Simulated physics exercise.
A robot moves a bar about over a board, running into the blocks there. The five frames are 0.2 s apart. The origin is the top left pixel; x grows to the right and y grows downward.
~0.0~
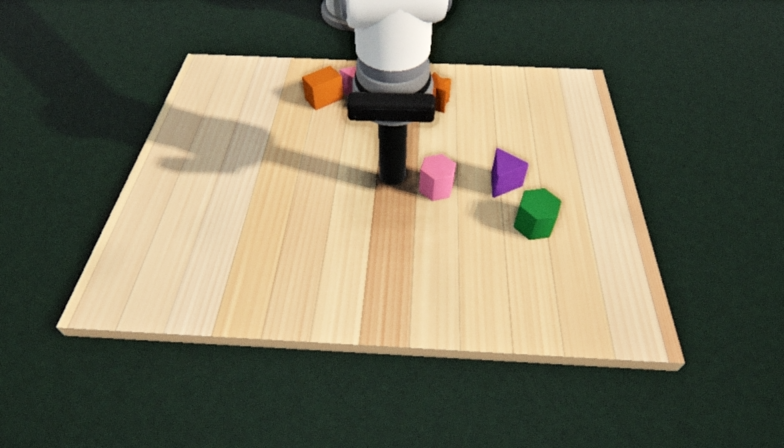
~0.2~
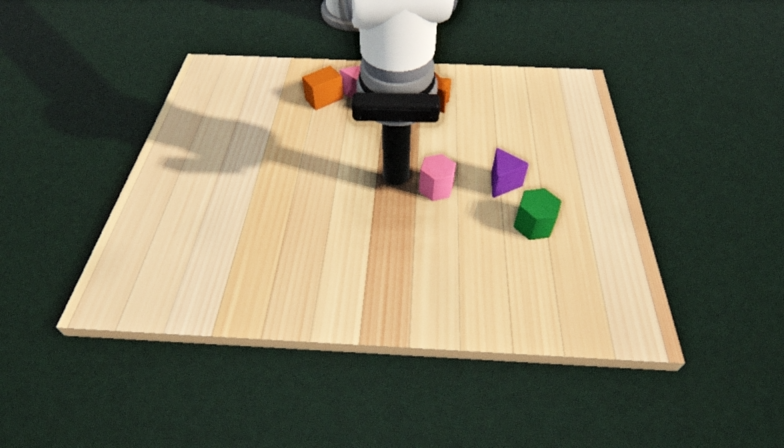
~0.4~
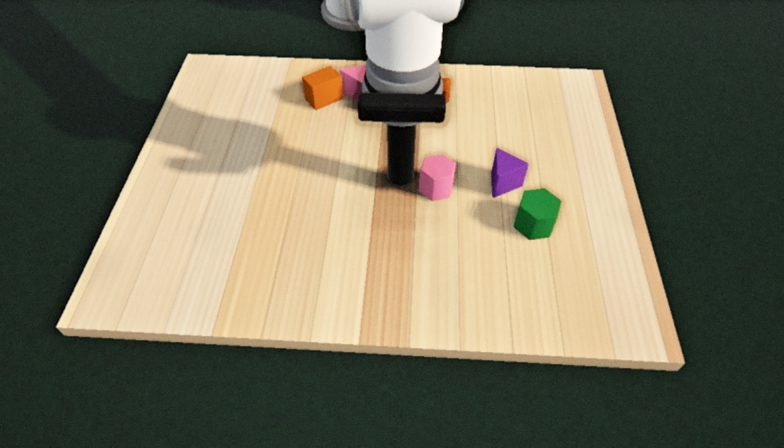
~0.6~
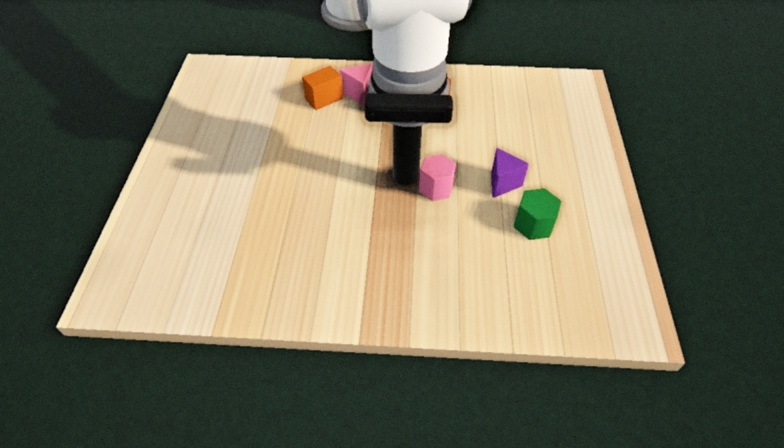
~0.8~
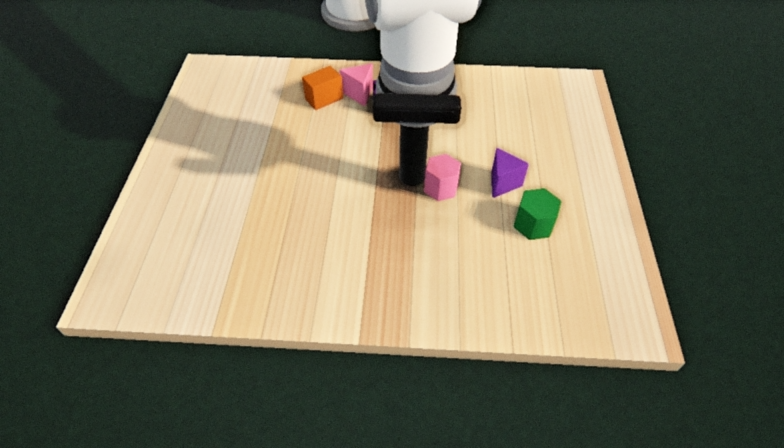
To begin with, a robot's black bar stands on a wooden board just left of a pink hexagonal block, with purple and green blocks farther right. The bar slides slowly right while the blocks stay still, then meets the pink block and nudges it slightly right.
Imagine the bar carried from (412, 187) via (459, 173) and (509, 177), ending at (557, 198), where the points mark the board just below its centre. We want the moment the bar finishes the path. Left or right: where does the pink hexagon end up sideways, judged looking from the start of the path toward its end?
Its shift is rightward.
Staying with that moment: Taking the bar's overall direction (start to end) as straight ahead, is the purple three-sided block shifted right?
Yes
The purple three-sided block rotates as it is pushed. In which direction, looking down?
It makes a clockwise turn.
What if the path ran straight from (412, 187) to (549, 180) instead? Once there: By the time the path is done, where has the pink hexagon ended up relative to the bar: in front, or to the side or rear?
Before the bar.
The first path, step by step. One third of the way, bar (460, 162); pink hexagon (490, 163), turned 55° clockwise; purple three-sided block (519, 165).
Two thirds of the way, bar (512, 166); pink hexagon (538, 172), turned 85° clockwise; purple three-sided block (564, 184), turned 35° clockwise; green hexagon (544, 206), turned 20° clockwise.
At the end, bar (561, 188); pink hexagon (586, 197), turned 105° clockwise; purple three-sided block (609, 215), turned 50° clockwise; green hexagon (549, 211), turned 45° clockwise.
